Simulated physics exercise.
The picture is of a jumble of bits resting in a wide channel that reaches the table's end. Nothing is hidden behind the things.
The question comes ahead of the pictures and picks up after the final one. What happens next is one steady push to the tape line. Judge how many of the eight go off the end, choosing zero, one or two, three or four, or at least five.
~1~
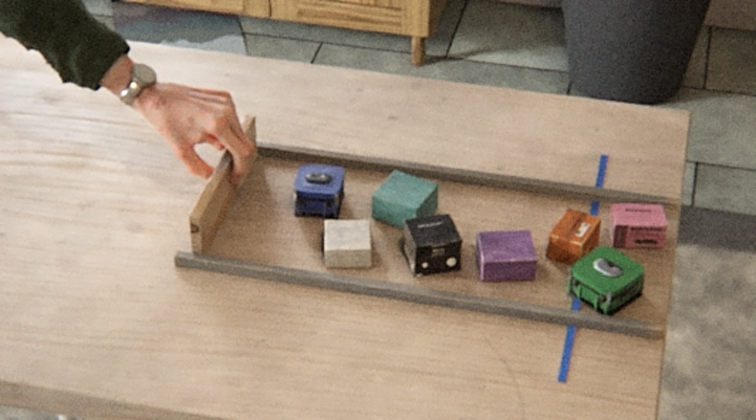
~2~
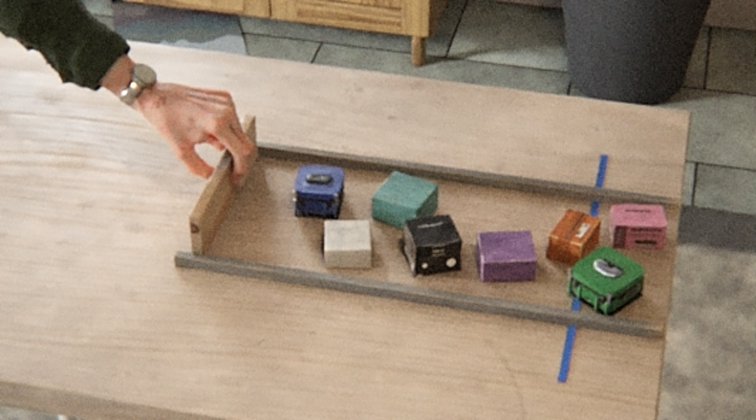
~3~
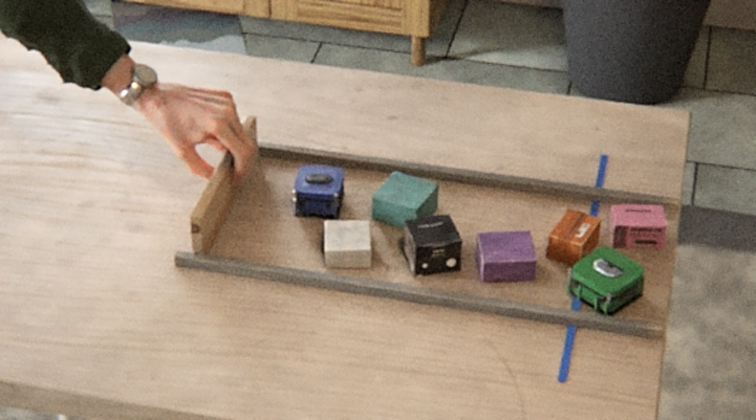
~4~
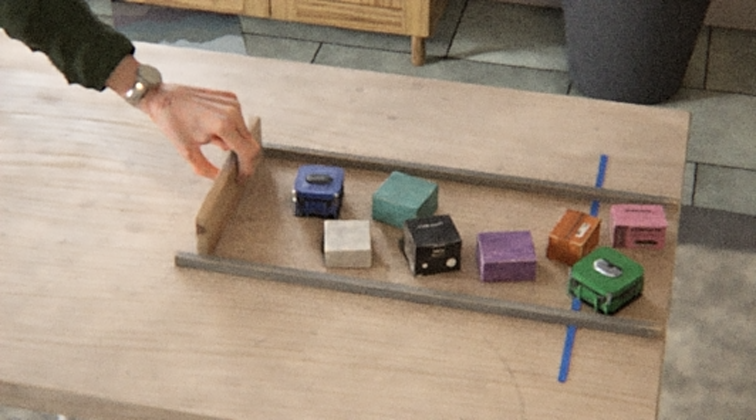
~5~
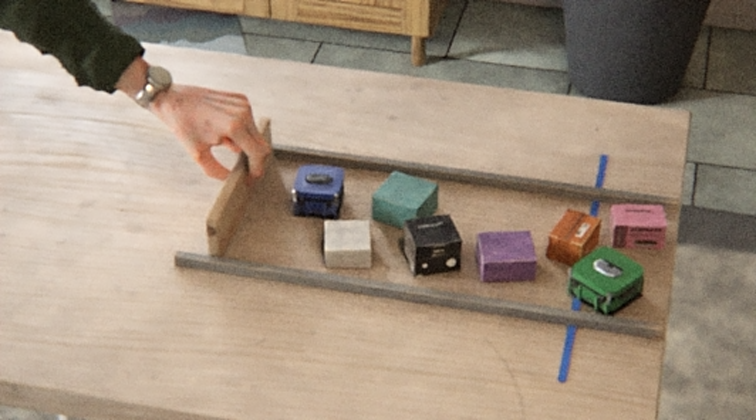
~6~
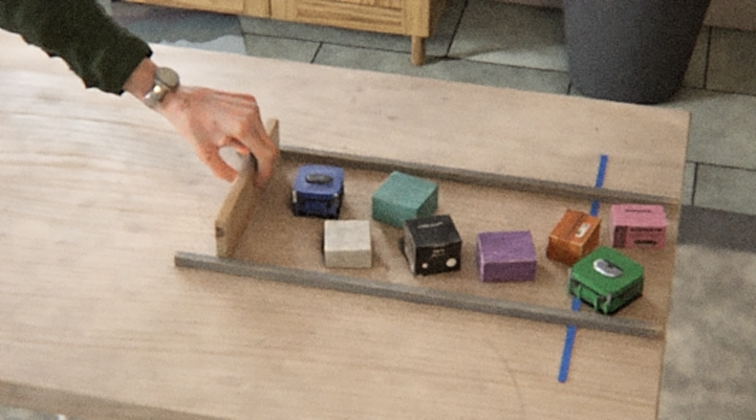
Dropped off the end are no fewer than three and no more than four.
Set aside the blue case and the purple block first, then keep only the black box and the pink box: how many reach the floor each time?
Result: 2, then 2.
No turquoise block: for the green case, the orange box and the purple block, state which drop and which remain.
The green case is lost; the orange box remains up; the purple block comes down.
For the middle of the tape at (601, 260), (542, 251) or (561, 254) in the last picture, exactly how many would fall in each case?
The counts: 5, 1 and 4.
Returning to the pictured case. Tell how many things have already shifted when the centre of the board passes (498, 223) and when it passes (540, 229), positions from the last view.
The first count is 8, and then it's 8.
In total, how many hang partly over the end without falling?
2 is the number.
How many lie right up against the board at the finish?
Number in contact with it: 2.
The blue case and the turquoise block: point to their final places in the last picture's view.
(612, 234) and (663, 235).
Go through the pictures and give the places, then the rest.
In the first frame, pink box (638, 226); green case (607, 281); orange box (574, 238); board (225, 184); tape (585, 257).
In the second frame, green case (607, 281); purple block (506, 256).
In the third frame, orange box (574, 238); board (226, 184).
In the fourth frame, pink box (637, 227); turquoise block (405, 202).
In the fifth frame, green case (607, 281); black box (432, 245).
In the sixth frame, pink box (637, 227); green case (607, 281); orange box (574, 238); board (249, 188); tape (585, 257).
Early on, none off yet; pink box at rest near (637, 227); green case at rest near (607, 281); orange box at rest near (574, 238).
Finally, the number that fall off is three or four; lost, purple block, orange box, green case and pink box.
